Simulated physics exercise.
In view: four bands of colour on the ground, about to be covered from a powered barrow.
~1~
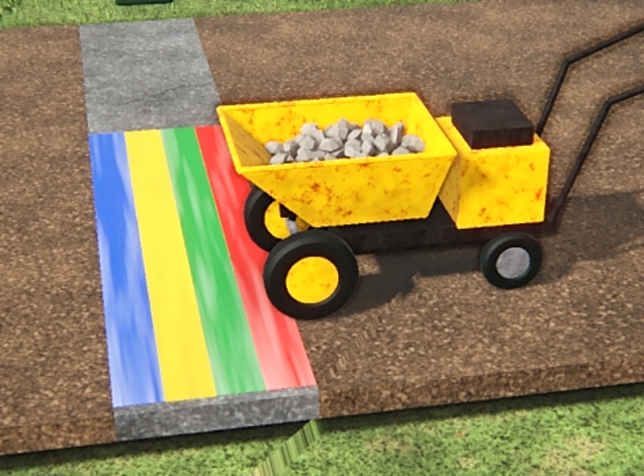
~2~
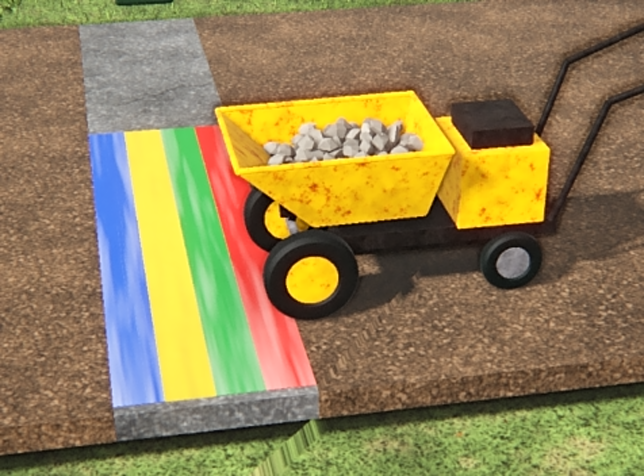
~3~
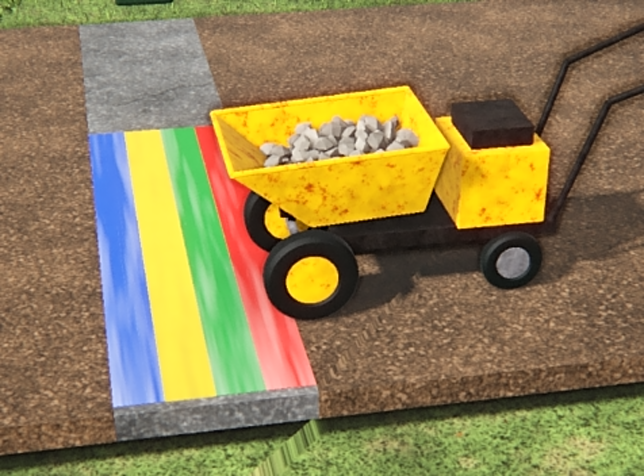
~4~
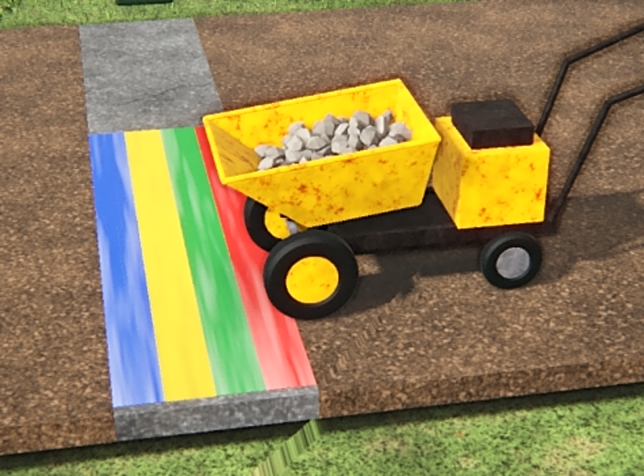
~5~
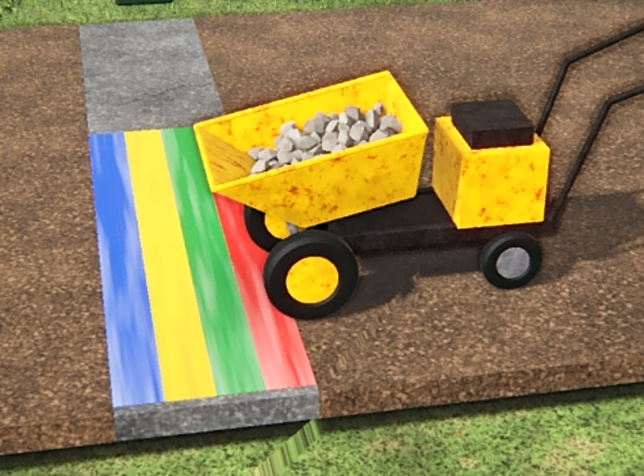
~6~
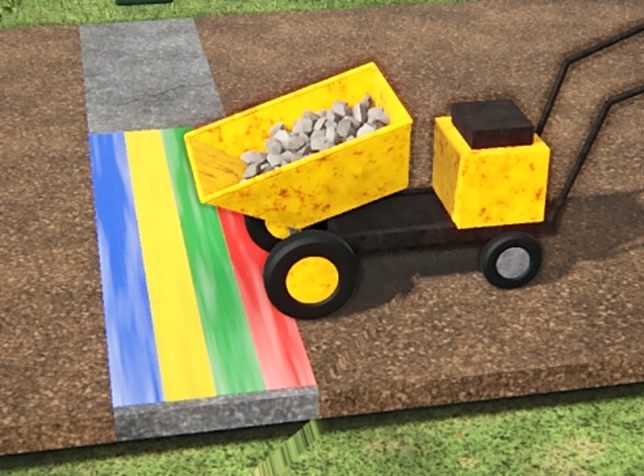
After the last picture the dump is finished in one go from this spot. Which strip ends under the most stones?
The blue strip carries the most.
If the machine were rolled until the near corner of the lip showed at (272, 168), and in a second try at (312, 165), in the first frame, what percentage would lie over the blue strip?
Roughly 20 per cent, and 20 per cent.
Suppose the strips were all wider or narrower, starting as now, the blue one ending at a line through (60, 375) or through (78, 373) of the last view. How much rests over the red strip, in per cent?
Roughly 0 per cent, and 0 per cent.
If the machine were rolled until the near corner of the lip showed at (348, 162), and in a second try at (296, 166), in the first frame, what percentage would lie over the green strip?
Roughly 30 per cent, and 10 per cent.
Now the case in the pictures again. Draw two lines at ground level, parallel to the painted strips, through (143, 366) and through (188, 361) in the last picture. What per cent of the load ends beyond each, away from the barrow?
About 50 and 70 per cent.
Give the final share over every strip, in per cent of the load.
Red strip near 0; green strip near 0; yellow strip near 5; blue strip near 35.
Just after the last frame, skip tipped steeply; every one in the skip.
A moment on, skip tipped right over; the larger part in the skip; just a few over the yellow strip; about a tenth over the blue strip; just a few off the paint.
Further on, skip tipped right over; roughly a quarter in the skip; about a tenth over the yellow strip; roughly a third over the blue strip; roughly a third off the paint.
When it is over, skip tipped right over; roughly a quarter in the skip; not one over the red strip; not one over the green strip; about a tenth over the yellow strip; roughly a third over the blue strip; roughly a third off the paint.
